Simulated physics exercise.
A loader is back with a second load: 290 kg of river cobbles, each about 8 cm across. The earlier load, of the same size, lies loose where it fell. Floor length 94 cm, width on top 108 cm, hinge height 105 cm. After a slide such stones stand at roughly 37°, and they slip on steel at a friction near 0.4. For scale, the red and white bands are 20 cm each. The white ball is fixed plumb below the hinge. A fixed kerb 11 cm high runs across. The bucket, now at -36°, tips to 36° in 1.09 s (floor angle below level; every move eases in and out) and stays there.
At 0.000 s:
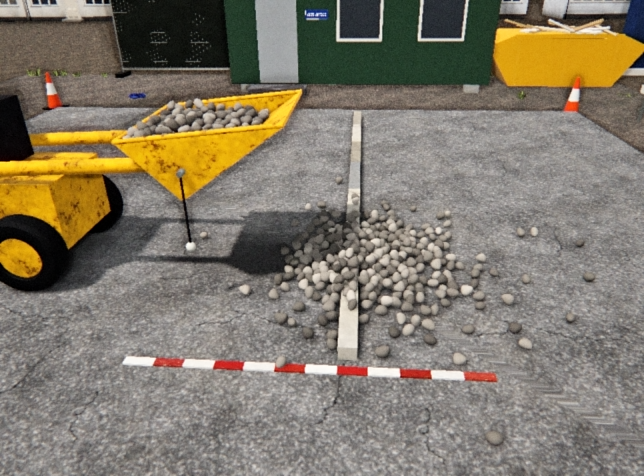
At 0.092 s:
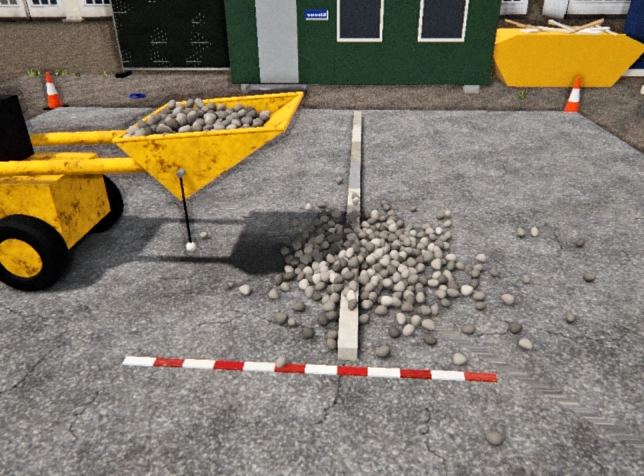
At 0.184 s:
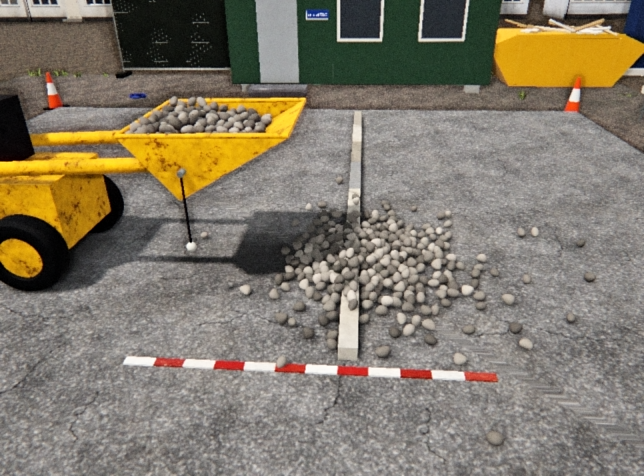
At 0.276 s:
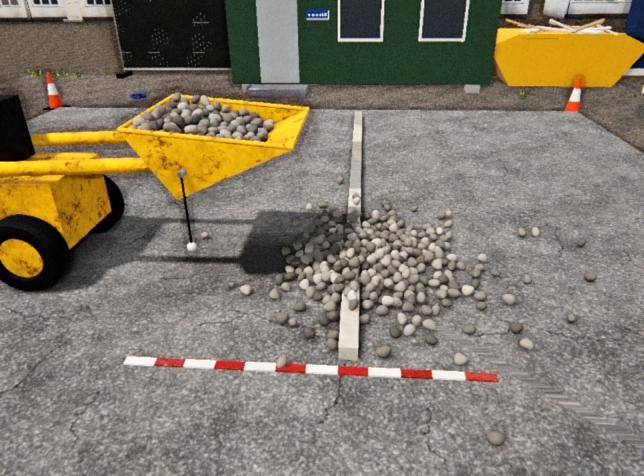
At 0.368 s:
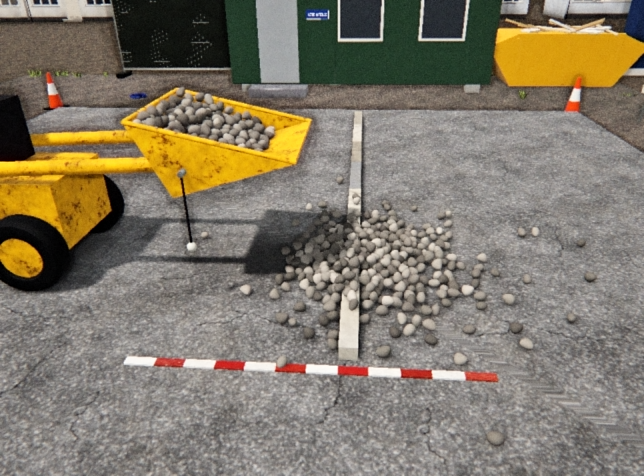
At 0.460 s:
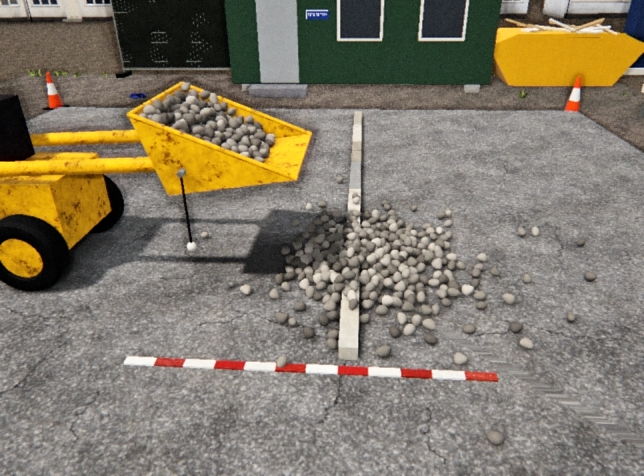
Yellow loader bucket full of rounded stones tilting gradually downward at its right-hand lip, beside loose stones scattered across a kerb.
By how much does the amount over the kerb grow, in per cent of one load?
Roughly 7 per cent of a load more.
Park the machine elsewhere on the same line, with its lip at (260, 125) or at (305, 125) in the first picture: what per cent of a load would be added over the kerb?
First some 5, then 20 per cent.
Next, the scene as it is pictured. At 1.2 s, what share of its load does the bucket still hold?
It holds some 80 per cent.
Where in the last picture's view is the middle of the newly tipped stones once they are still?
Near (313, 253).
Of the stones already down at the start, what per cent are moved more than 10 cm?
About 5 per cent.
After 0.8 s the floor is at 25°; in per cent of one load, 100 in the bucket, 42 on this side of the kerb, 58 over the kerb; the foremost stones are at (546, 273).
After 1.2 s the floor is at 36°; in per cent of one load, 81 in the bucket, 61 on this side of the kerb, 58 over the kerb; the foremost stones are at (546, 273).
After 1.5 s the floor is at 36°; in per cent of one load, 23 in the bucket, 118 on this side of the kerb, 59 over the kerb; the foremost stones are at (546, 273).
After 4.1 s the floor is at 36°; in per cent of one load, 0 in the bucket, 135 on this side of the kerb, 65 over the kerb; the foremost stones are at (546, 273). Net gain over the kerb, 7.
